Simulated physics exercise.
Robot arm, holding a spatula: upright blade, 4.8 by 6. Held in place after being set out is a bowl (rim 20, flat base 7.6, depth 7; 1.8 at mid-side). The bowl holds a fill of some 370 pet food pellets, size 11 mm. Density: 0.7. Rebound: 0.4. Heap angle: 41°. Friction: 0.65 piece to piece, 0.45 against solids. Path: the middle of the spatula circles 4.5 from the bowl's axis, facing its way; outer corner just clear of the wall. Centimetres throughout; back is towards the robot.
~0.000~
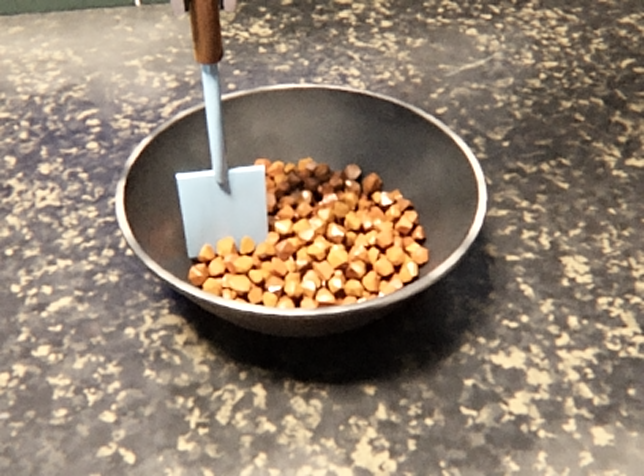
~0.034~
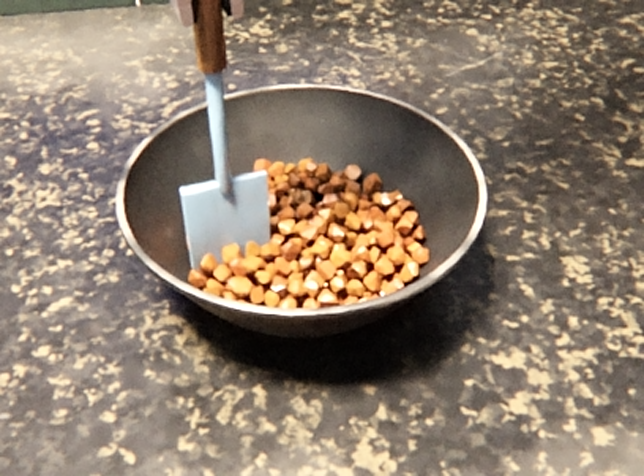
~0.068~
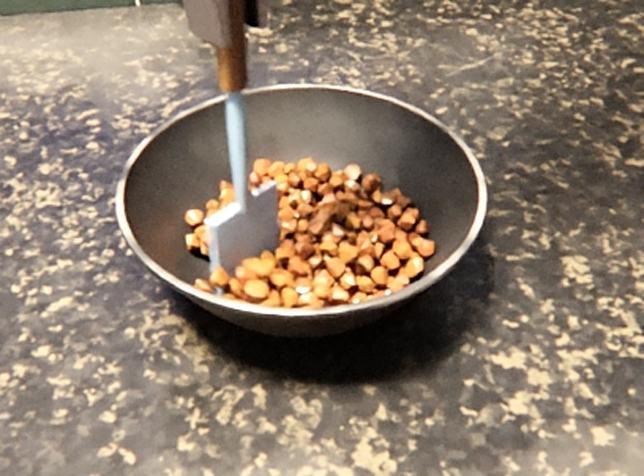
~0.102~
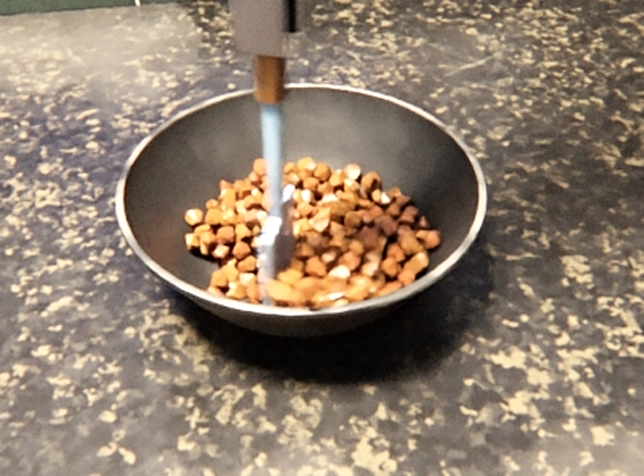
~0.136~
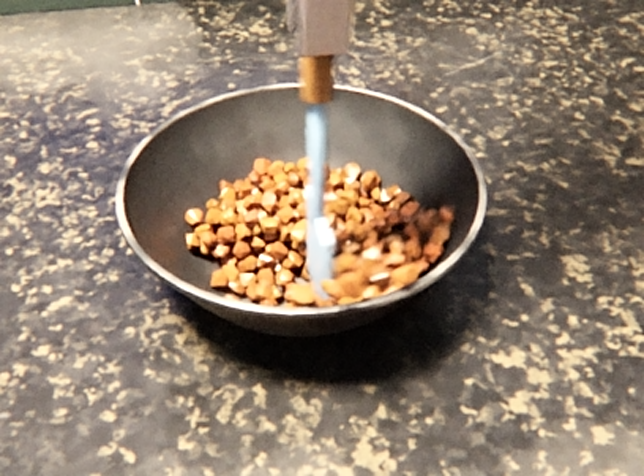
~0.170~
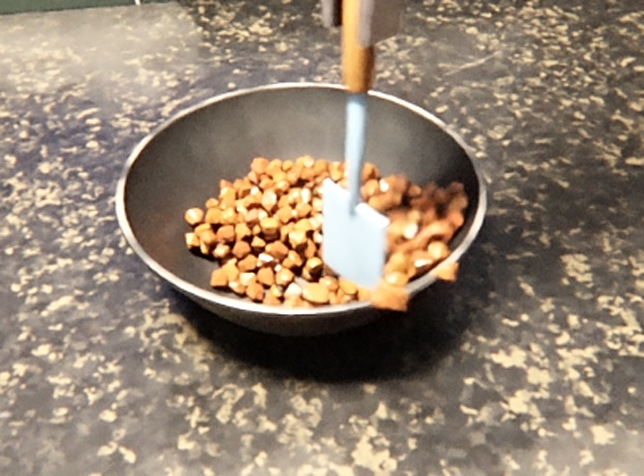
A light blue spatula sweeps brown pellets from left to right around a dark bowl.
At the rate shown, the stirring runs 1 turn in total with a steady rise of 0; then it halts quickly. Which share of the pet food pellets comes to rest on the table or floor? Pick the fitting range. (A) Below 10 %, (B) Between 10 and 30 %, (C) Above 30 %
B, between 10 and 30 %.
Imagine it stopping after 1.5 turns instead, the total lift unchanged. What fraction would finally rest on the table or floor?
That would give some 25 percent.
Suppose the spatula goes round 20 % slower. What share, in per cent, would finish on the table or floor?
Estimate: Near 5 in a hundred.
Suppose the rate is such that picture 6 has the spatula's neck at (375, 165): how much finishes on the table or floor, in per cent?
Roughly 25 per cent.
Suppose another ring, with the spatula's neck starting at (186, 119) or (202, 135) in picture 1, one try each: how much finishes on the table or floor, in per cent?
First try about 0 per cent, second try about 10 per cent.
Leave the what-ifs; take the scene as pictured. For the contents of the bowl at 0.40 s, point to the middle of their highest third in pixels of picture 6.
Top-third centre at approx. (210, 143).
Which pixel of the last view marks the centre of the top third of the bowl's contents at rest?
In the final view it lies around (247, 279).
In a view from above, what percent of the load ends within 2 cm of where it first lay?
I'd put it at about 10 in a hundred.
After 0.28 s, 209° round, highest piece 10 above the table; 362 in the bowl, 3 on the table or floor, 9 in flight or on the tool.
After 0.40 s, 299° round, highest piece 10 above the table; 331 in the bowl, 14 on the table or floor, 29 in flight or on the tool.
After 0.65 s, 0° round, highest piece 7 above the table; 299 in the bowl, 75 on the table or floor.
After 1.35 s, 0° round, highest piece 6 above the table; 299 in the bowl, 75 on the table or floor.
At rest, 299 in the bowl, 75 on the table or floor. That is 20 % on the table or floor.
